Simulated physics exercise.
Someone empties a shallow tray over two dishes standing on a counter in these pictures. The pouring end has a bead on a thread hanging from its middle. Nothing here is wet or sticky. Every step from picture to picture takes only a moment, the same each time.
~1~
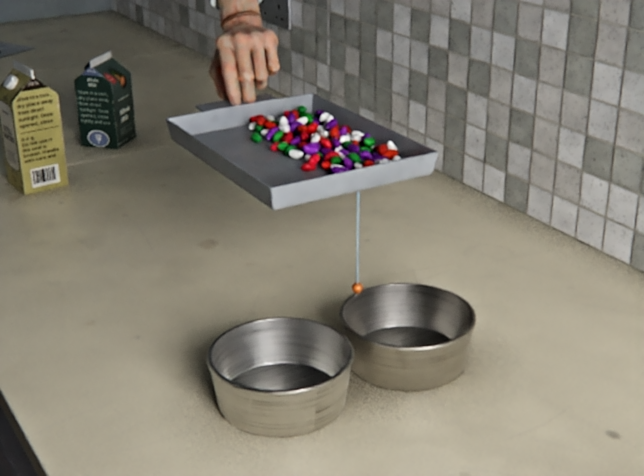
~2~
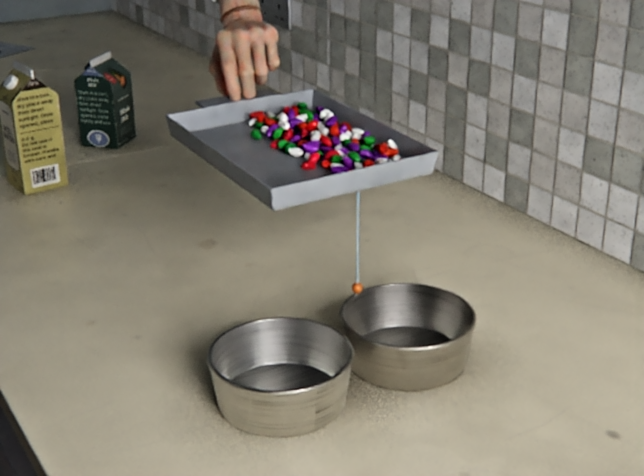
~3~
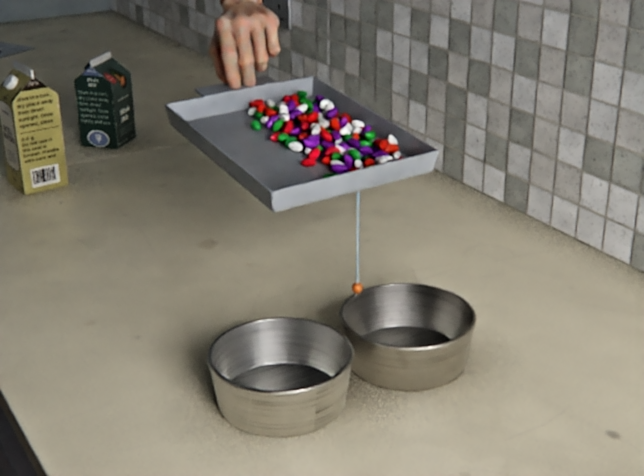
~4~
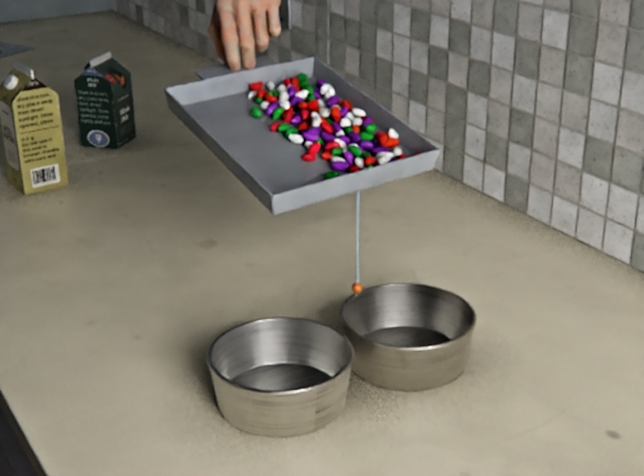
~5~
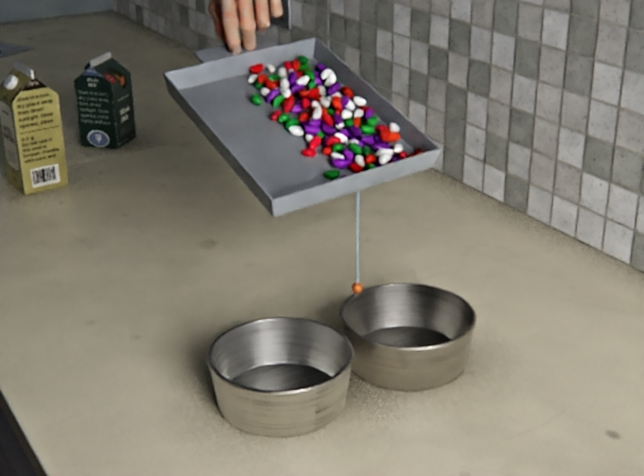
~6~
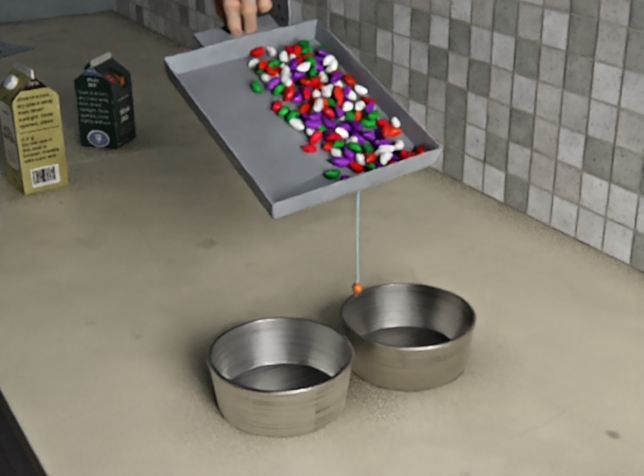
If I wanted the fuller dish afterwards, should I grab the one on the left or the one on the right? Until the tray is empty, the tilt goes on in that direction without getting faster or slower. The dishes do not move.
Grab the left one.
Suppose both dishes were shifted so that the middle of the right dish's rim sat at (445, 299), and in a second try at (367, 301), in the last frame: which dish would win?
In order of the tries: The dish on the left side, then the dish on the left side.
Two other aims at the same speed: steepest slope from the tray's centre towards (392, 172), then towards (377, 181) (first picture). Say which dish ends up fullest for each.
Try 1: The right-side dish; try 2: The right-side dish.
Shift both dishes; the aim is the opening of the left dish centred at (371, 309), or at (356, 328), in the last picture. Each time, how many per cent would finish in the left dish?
About 30 per cent, then about 60 per cent.
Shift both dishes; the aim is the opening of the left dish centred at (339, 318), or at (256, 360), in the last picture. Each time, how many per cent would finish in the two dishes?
In order: 60 per cent and 80 per cent.
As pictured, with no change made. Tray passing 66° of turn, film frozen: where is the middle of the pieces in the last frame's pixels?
Around (332, 162).
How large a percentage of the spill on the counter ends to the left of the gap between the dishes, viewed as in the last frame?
Left share: Some 20 per cent.
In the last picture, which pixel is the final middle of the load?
Near (316, 386), more or less.
Shortly afterwards, tray tipped steeply; all but a few on the tray; only a few in the air.
Next, tray tipped past a quarter turn; near two thirds on the tray; near a quarter in the left dish; a little in the right dish; a little outside both; a little in the air.
Some moments later, tray tipped past a quarter turn; near two thirds in the left dish; near a quarter in the right dish; a little outside both; only a few in the air.
In the end, tray tipped past a quarter turn; near two thirds in the left dish; near a quarter in the right dish; a little outside both.
